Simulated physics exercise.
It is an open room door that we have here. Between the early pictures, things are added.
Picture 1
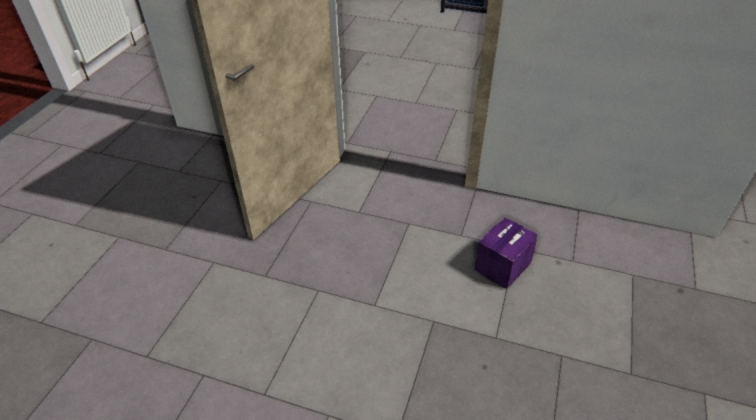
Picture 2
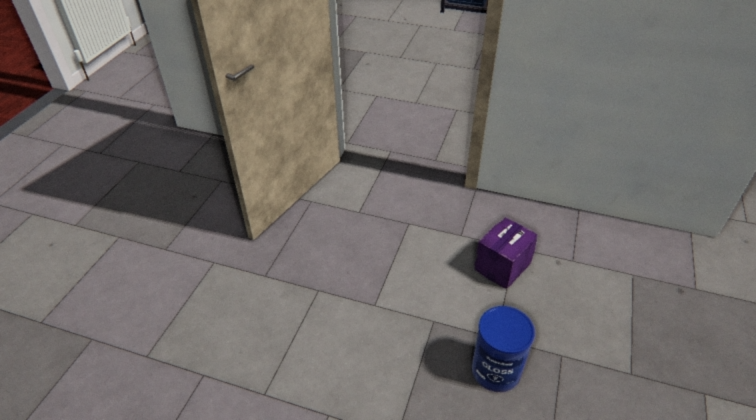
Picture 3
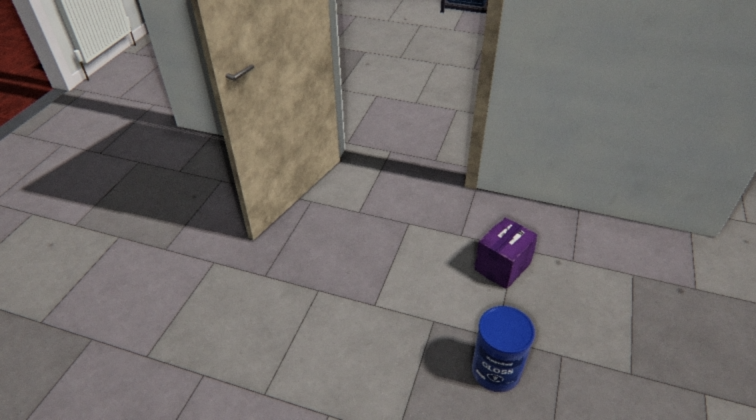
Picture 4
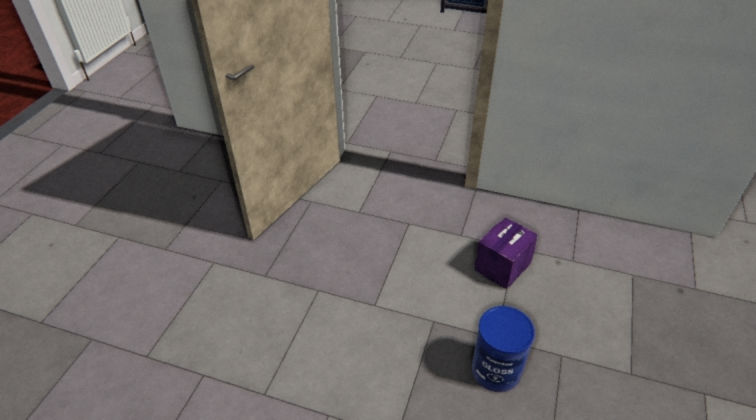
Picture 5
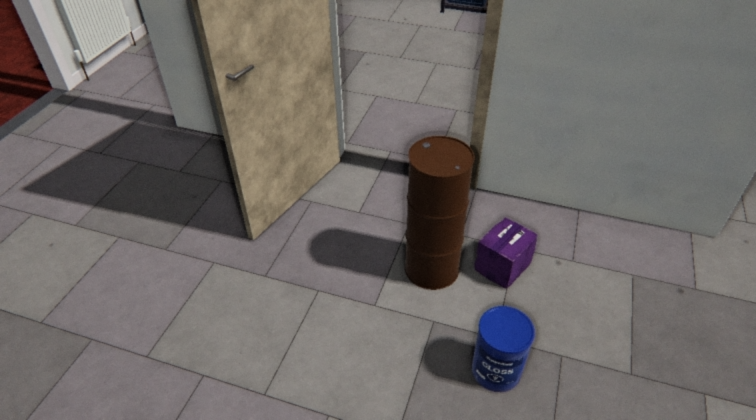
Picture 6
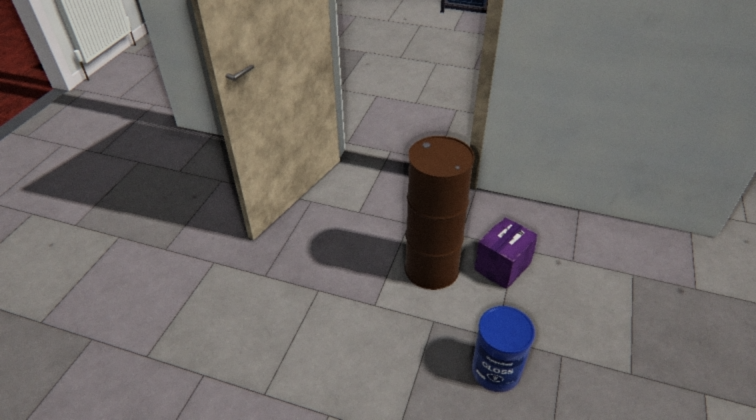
A blue pail, then a brown drum, appears near the purple parcel by the open door.
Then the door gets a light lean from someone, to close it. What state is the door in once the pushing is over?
The door makes it to the frame.
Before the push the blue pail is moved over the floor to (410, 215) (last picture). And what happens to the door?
It is held back then.
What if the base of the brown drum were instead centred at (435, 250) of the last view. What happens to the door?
What you'd see next is that it swings to completion.
Then, 1.10 s later than the last frame, door 72° open.
Then, 2.00 s later than the last frame, door 33° open.
When it is over, door 0° open; all 3 as before. End places, in pixels of the last picture, brown drum near (436, 217).
